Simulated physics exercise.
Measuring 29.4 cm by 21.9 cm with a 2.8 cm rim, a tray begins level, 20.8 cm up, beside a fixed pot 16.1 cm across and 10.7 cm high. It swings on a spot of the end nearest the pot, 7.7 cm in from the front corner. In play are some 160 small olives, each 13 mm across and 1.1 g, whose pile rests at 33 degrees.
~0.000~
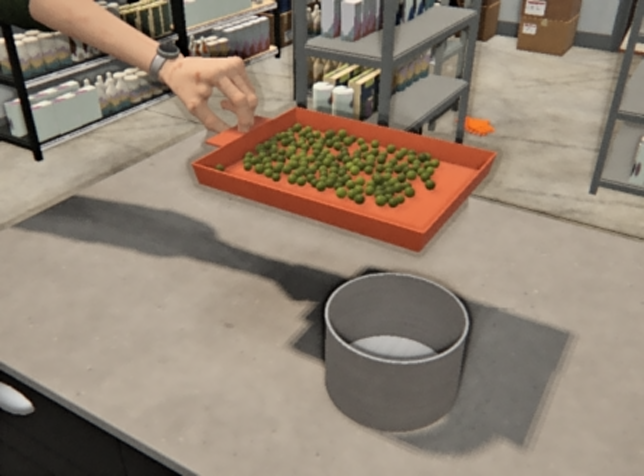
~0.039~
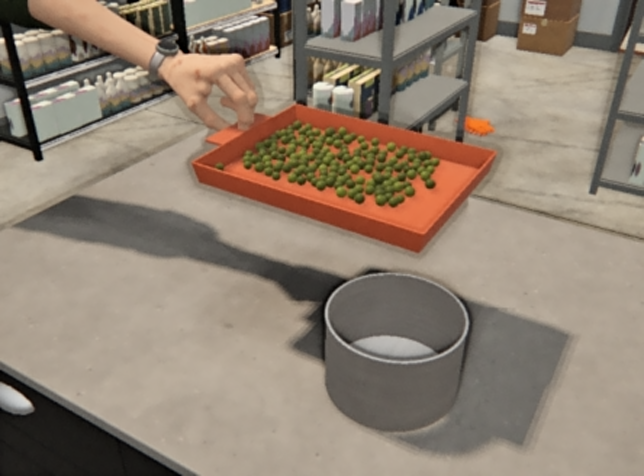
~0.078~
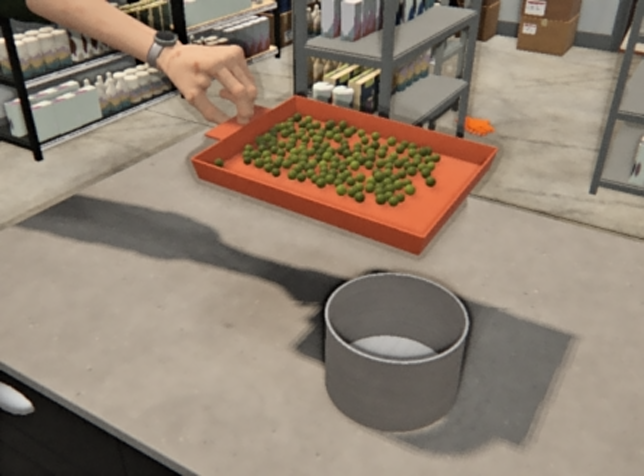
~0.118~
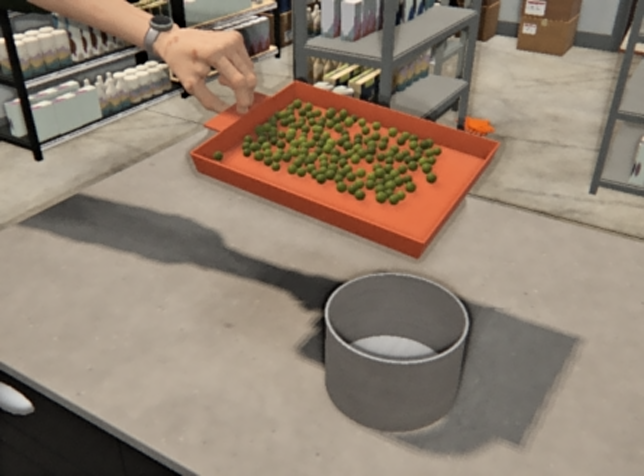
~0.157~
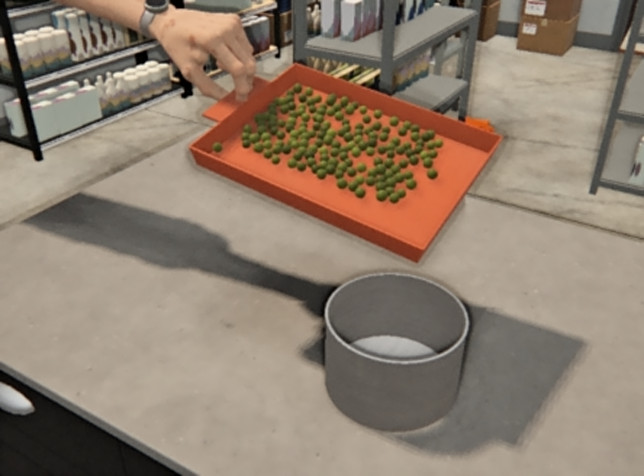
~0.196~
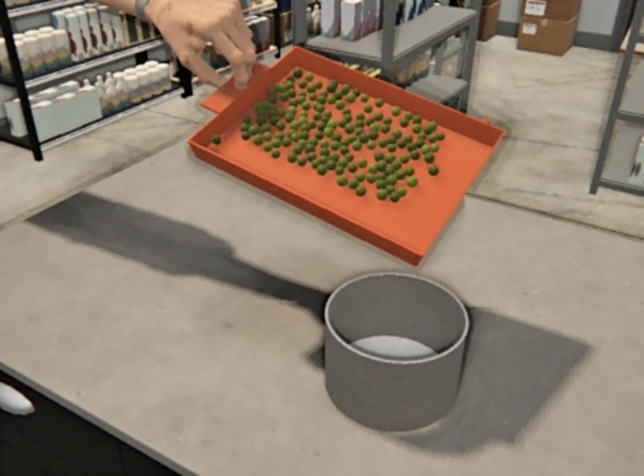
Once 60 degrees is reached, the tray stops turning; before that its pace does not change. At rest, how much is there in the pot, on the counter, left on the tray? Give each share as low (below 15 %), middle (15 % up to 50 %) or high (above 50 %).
Pot - middle, counter - low, tray - high.
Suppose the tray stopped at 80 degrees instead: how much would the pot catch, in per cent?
Around 60 %, I reckon.
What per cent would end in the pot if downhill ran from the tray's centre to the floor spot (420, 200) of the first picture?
Estimate: Some 0 per cent.
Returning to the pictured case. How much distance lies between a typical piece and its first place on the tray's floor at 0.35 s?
2 cm.
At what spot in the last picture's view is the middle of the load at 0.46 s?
(348, 164), roughly.
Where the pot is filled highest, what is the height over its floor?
My guess is around 2.0 centimetres.
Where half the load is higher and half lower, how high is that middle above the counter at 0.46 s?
Roughly 26 cm.
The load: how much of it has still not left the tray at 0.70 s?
Around 85 percent.
After 0.35 s, tilt 41 degrees; the tray holds 100 %, the pot 0 %.
After 0.46 s, tilt 55 degrees; the tray holds 100 %, the pot 0 %.
Then, at 0.70 s, tilt 60 degrees; the tray holds 85 %, the pot 5 %.
By 1.7 s all is still; pot 25 %, counter 5 %, tray 70 %.
